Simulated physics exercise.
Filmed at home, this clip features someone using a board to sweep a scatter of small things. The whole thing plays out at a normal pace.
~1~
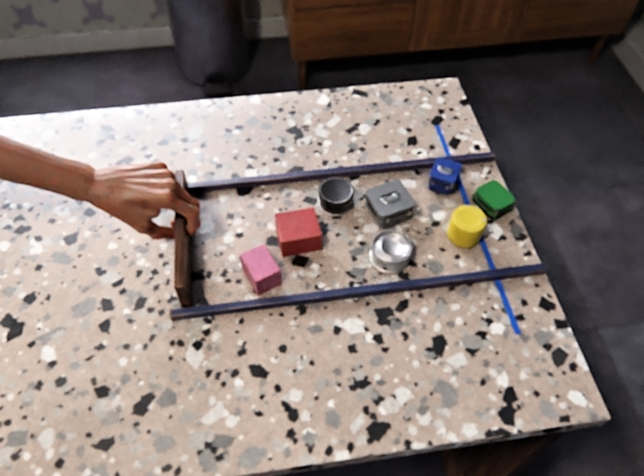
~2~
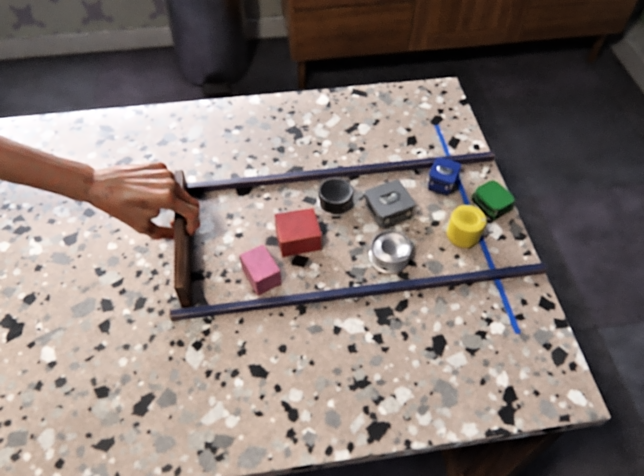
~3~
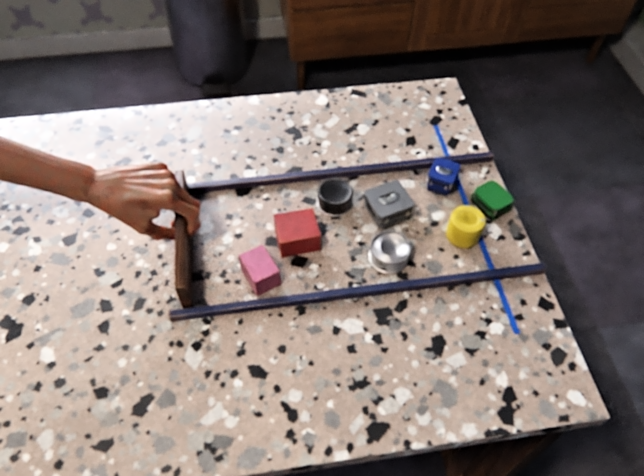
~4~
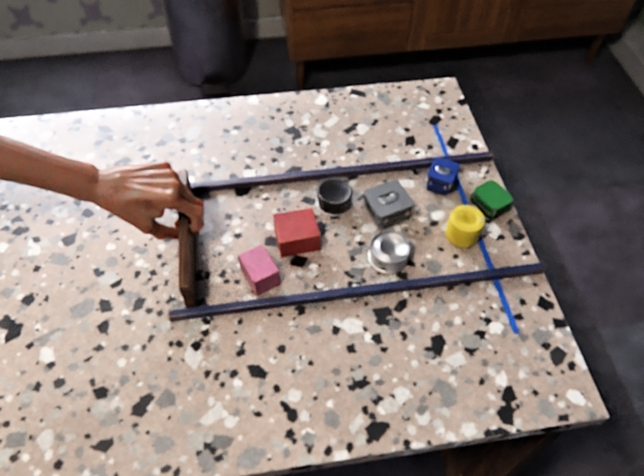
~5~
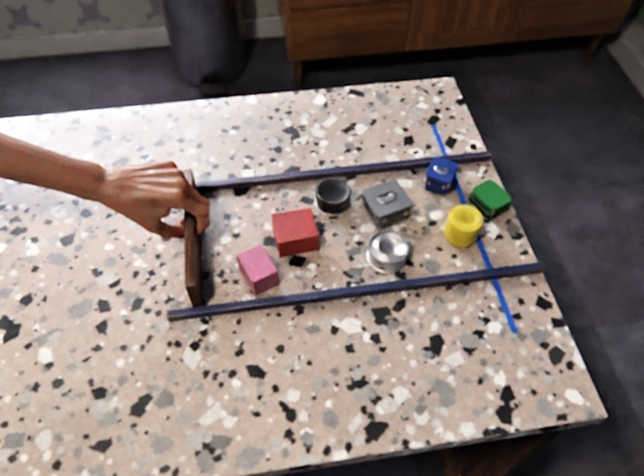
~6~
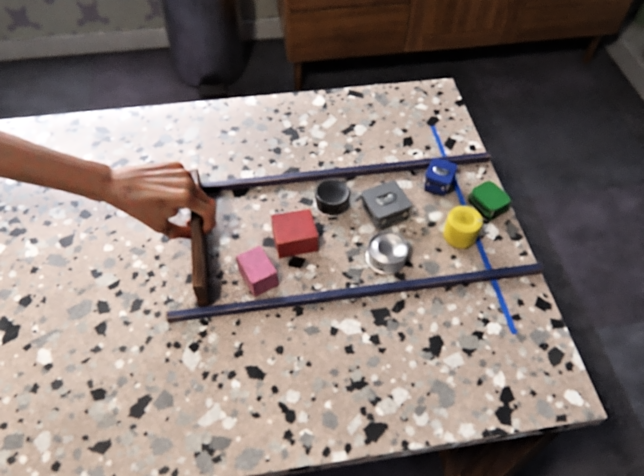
In this clip, a hand holds a dark board upright at the left of a speckled tabletop, keeping it nearly still before sliding it slightly right between two rails, while the scattered colored blocks and small containers remain in place.
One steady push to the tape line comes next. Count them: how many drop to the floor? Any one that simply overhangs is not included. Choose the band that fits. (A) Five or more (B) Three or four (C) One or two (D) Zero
(B) Three or four.
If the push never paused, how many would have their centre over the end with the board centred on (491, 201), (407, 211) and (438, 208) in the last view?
5, 0 and 1.
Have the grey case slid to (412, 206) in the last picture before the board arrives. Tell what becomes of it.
Result: It comes off.
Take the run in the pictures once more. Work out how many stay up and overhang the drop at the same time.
You'd get 2.
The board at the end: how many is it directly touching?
It adds up to 3.
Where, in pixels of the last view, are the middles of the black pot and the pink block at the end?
The black pot comes to rest close to (476, 183), while the pink block rests close to (497, 244).
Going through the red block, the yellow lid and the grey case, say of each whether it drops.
Verdict: Red block still on; yellow lid down; grey case down.
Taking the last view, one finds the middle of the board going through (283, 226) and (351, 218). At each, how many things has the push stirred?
2, then 5.
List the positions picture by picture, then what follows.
The first picture shows green case (494, 200); yellow lid (467, 227); blue case (444, 177); board (183, 236); tape (472, 216).
The second picture shows yellow lid (466, 227); white pot (390, 252).
The third picture shows blue case (442, 177); black pot (335, 197).
The fourth picture shows green case (492, 200); board (187, 236).
The fifth picture shows yellow lid (463, 226); pink block (258, 270).
The sixth picture shows green case (489, 201); yellow lid (462, 227); blue case (440, 177); board (198, 235); tape (468, 216).
Soon after, none off yet; green case at rest near (489, 201); yellow lid at rest near (462, 227); blue case at rest near (440, 177).
After that, none off yet; green case displaced about its own width near (509, 197); yellow lid displaced about its own width near (485, 220); blue case displaced about its own width near (455, 170).
In the end, the number that fall off is three or four; gone, grey case, yellow lid and green case.
